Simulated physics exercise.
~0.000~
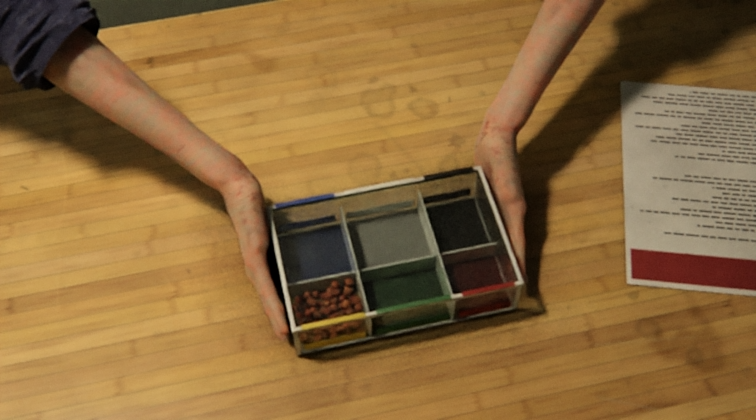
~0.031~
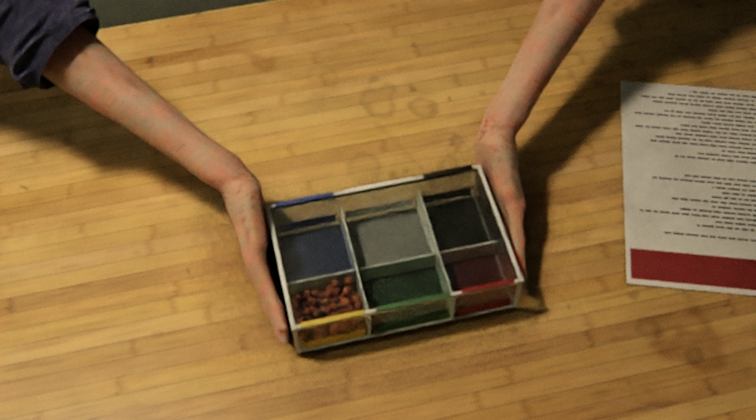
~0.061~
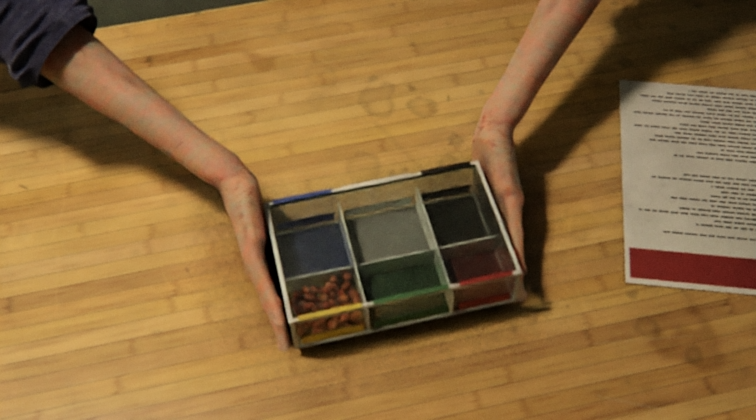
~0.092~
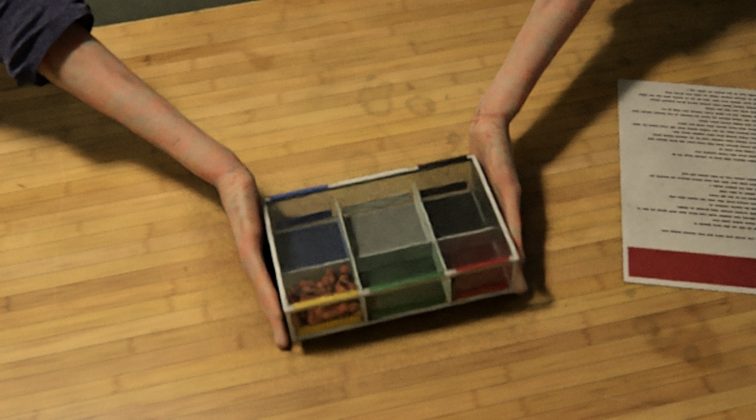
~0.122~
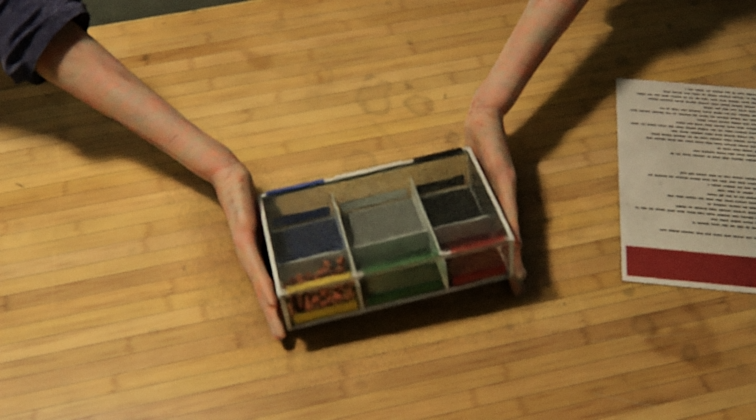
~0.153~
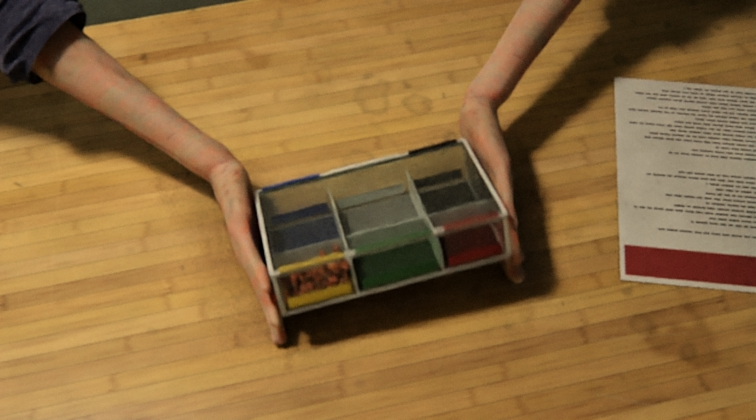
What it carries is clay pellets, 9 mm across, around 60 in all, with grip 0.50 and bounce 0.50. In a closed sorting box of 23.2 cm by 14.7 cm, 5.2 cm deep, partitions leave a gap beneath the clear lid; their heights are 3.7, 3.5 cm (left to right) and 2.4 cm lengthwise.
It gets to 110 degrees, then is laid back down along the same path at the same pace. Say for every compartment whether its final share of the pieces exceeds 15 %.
Red: Does not exceed, blue: Exceeds, green: Does not exceed, yellow: Does not exceed, white: Does not exceed, black: Does not exceed.
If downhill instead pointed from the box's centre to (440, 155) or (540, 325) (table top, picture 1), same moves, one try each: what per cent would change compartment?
Approximately 100 percent, then 15 percent.
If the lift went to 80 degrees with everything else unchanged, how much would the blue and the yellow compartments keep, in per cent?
In per cent, blue gets 70, yellow gets 30.
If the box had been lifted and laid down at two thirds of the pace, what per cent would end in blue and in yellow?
Result in per cent: Blue 100; yellow 0.
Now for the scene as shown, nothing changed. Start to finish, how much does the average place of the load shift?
9.5 cm.
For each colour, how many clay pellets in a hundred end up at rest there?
The red one ends with 0, blue 100, green 0, yellow 0, white 0 and black 0 per cent.
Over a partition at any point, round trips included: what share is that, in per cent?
Estimate: Some 100 per cent.
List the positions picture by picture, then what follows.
In the first picture, box tilt 0 degrees, front corners at (296, 329) and (519, 282); yellow 100 %.
In the second picture, box tilt 1 degrees, front corners at (295, 326) and (519, 280).
In the third picture, box tilt 4 degrees, front corners at (292, 320) and (517, 272), lowest corner left back.
In the fourth picture, box tilt 8 degrees, front corners at (288, 309) and (514, 258), lowest corner left back.
In the fifth picture, box tilt 15 degrees, front corners at (281, 293) and (510, 238), lowest corner left back.
In the sixth picture, box tilt 22 degrees, front corners at (274, 273) and (503, 214), lowest corner left back; yellow 100 %. Its pace works out near 240 degrees a second.
After 0.61 s, tilt 109 degrees; blue 70 %, yellow 30 %.
After 0.91 s, tilt 46 degrees; blue 100 %.
Then, at 1.31 s, tilt 0 degrees; blue 100 %.
By 1.7 s all is still; red 0 %, blue 100 %, green 0 %, yellow 0 %, white 0 %, black 0 %.
